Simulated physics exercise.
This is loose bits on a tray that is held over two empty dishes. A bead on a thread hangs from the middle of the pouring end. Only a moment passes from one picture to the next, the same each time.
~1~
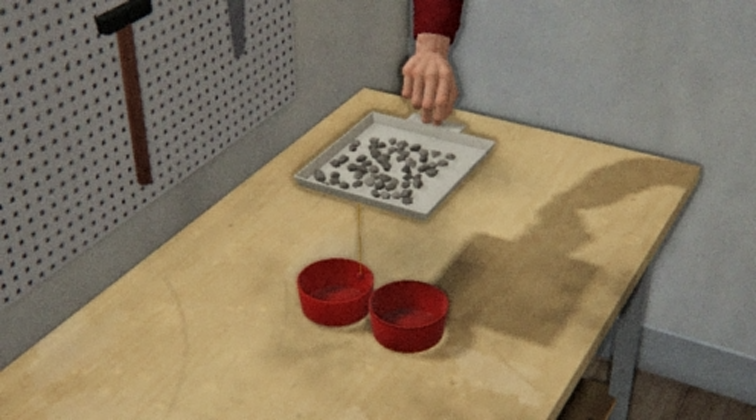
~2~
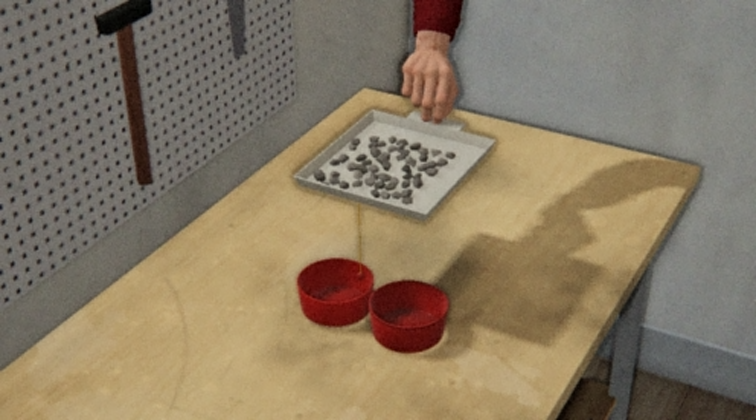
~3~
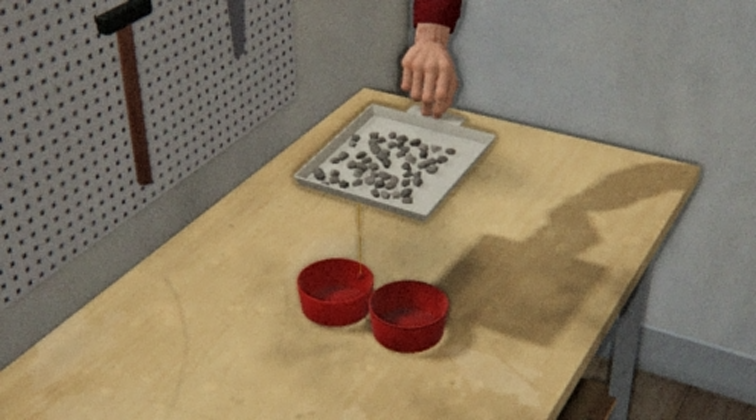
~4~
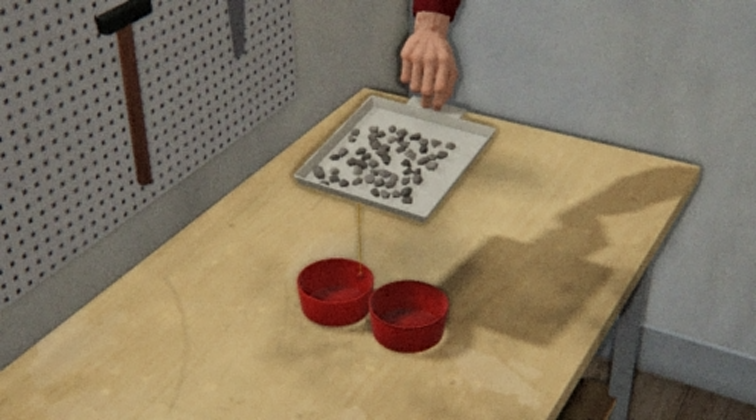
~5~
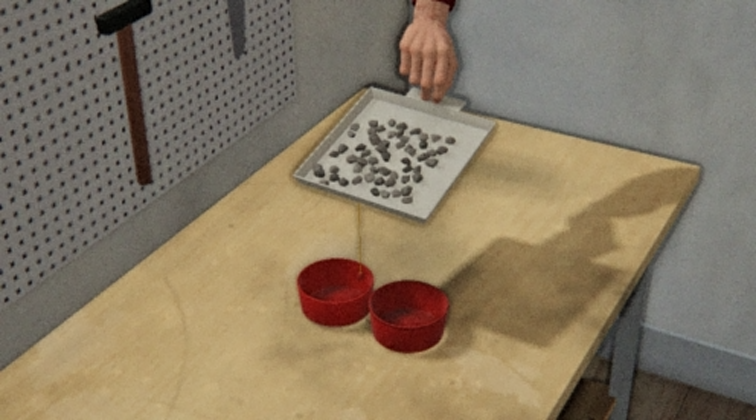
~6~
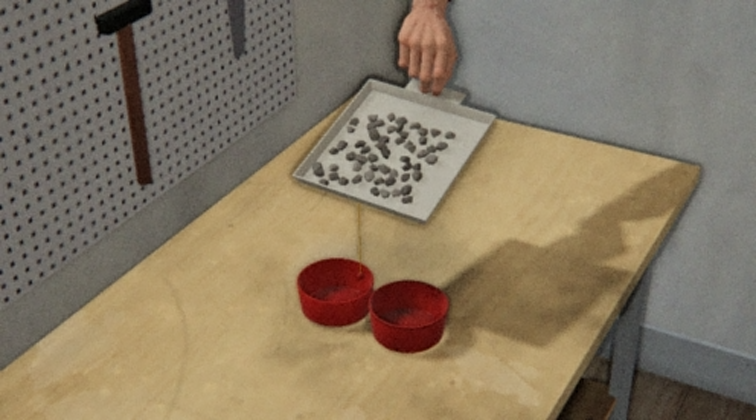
A hand gradually tilts a tray of gravel toward two red dishes on a table.
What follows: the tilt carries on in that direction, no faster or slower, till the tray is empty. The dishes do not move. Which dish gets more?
Fuller: The right-hand dish.
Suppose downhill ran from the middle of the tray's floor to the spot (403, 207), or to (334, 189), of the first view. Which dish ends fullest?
At the first place the right-hand dish, at the second the left-hand dish.
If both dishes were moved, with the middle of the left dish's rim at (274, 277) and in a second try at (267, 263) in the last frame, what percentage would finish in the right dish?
Near 50 % and 20 %.
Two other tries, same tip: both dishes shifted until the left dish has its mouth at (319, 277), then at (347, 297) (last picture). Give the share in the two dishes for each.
First some 70, then 90 per cent.
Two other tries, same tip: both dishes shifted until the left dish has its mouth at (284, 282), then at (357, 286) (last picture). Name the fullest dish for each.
The first try: The right-hand dish. The second: The right one.
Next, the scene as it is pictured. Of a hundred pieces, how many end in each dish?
Left dish near 10 in a hundred; right dish near 60.
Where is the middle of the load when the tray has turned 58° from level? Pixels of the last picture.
At about (379, 193).
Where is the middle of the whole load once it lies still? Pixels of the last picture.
Near (397, 334).
Soon after the last picture, tray tipped steeply; nearly all on the tray; a stray few in the air.
A little later, tray tipped right over; about half on the tray; about a quarter in the right dish; a small part outside both; about a quarter in the air.
Later still, tray tipped past a quarter turn; about two thirds in the right dish; a small part in the left dish; about a third outside both.
At rest, tray tipped past a quarter turn; about two thirds in the right dish; a small part in the left dish; about a third outside both.
